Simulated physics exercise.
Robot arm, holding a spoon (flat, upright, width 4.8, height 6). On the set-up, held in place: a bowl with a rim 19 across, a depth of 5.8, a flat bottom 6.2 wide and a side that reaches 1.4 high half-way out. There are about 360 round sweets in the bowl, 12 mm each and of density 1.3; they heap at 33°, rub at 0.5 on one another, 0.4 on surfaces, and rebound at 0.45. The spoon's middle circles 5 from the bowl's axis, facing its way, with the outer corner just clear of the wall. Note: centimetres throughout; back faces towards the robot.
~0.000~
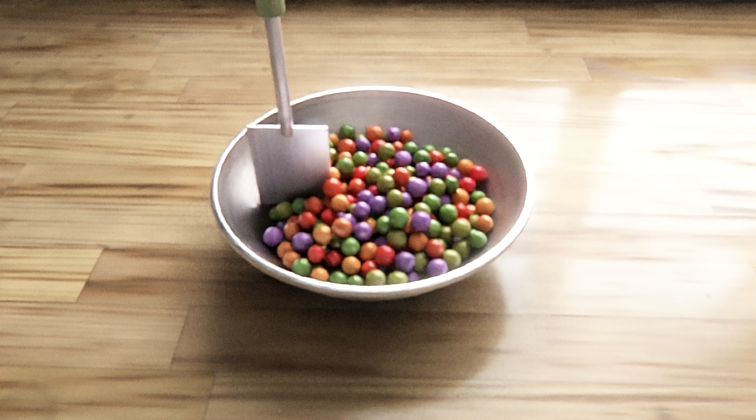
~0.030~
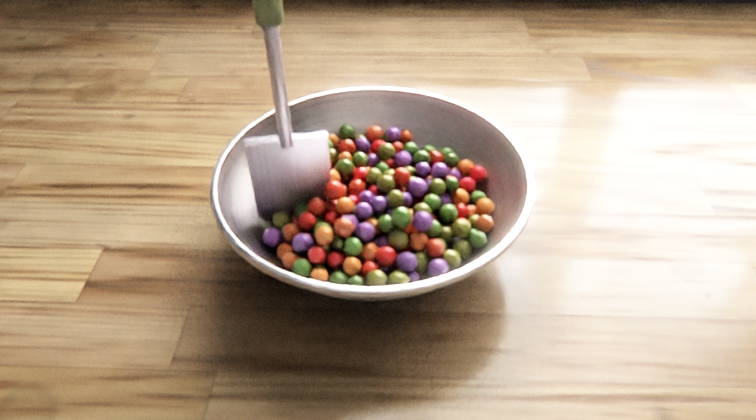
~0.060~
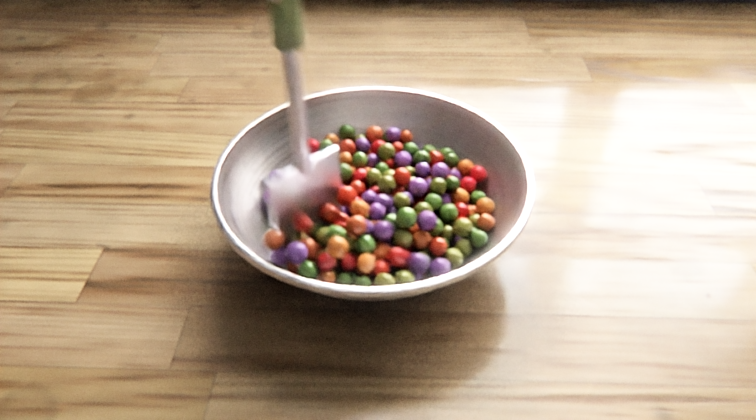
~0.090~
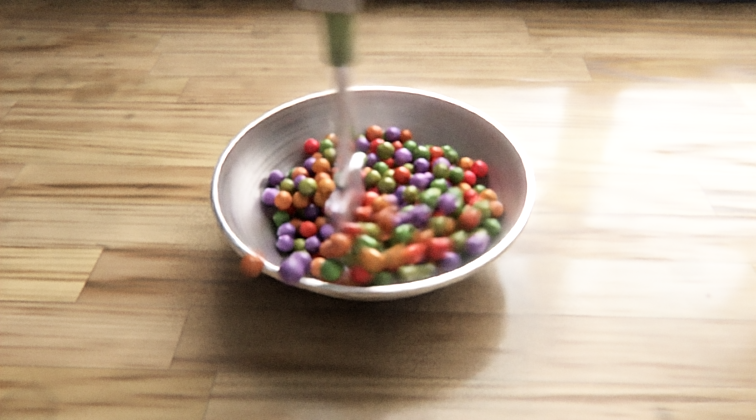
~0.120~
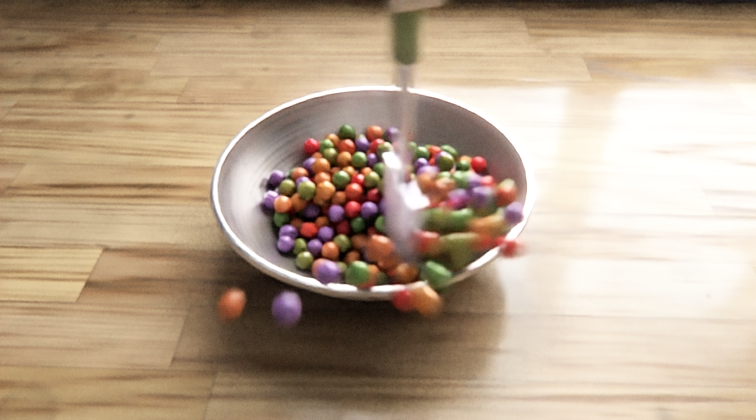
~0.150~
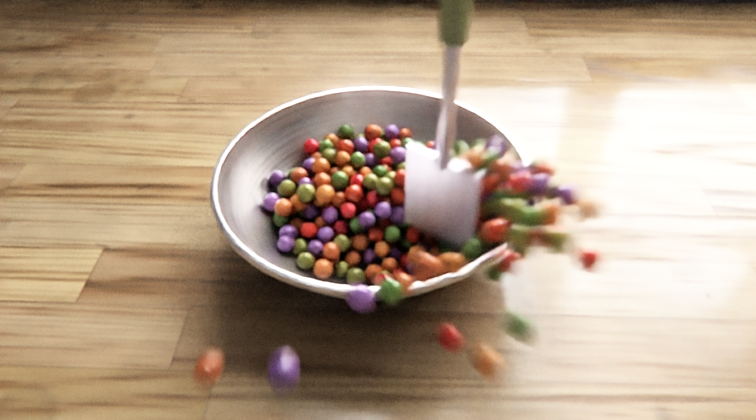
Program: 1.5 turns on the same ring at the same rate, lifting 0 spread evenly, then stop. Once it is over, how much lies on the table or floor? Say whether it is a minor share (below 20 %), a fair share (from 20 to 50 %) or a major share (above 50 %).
A major share.
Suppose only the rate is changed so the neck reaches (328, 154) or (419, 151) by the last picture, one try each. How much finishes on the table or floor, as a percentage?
Around 35 and 60 percent, in that order.
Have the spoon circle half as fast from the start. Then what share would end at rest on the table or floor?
It would come to around 35 percent.
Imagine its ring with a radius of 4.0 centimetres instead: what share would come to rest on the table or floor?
Some 65 percent would.
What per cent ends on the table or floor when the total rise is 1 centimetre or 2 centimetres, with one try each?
That gives about 45 per cent and 30 per cent, in order.
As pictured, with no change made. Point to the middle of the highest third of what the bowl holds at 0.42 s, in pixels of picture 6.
Centre, approx.: (379, 256).
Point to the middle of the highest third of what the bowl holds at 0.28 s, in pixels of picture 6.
Around pixel (319, 133).
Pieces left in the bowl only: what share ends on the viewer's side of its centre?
I'd put it at roughly 45 per cent.
After 0.28 s, 294° round, highest piece 14 above the table; 250 in the bowl, 29 on the table or floor, 84 in flight or on the tool.
After 0.42 s, 83° round, highest piece 11 above the table; 189 in the bowl, 109 on the table or floor, 65 in flight or on the tool.
After 0.68 s, 180° round, highest piece 6 above the table; 213 on the table or floor, 150 in the bowl.
After 1.38 s, 180° round, highest piece 4 above the table; 213 on the table or floor, 150 in the bowl.
In the end, 213 on the table or floor, 150 in the bowl. That is 59 % on the table or floor.
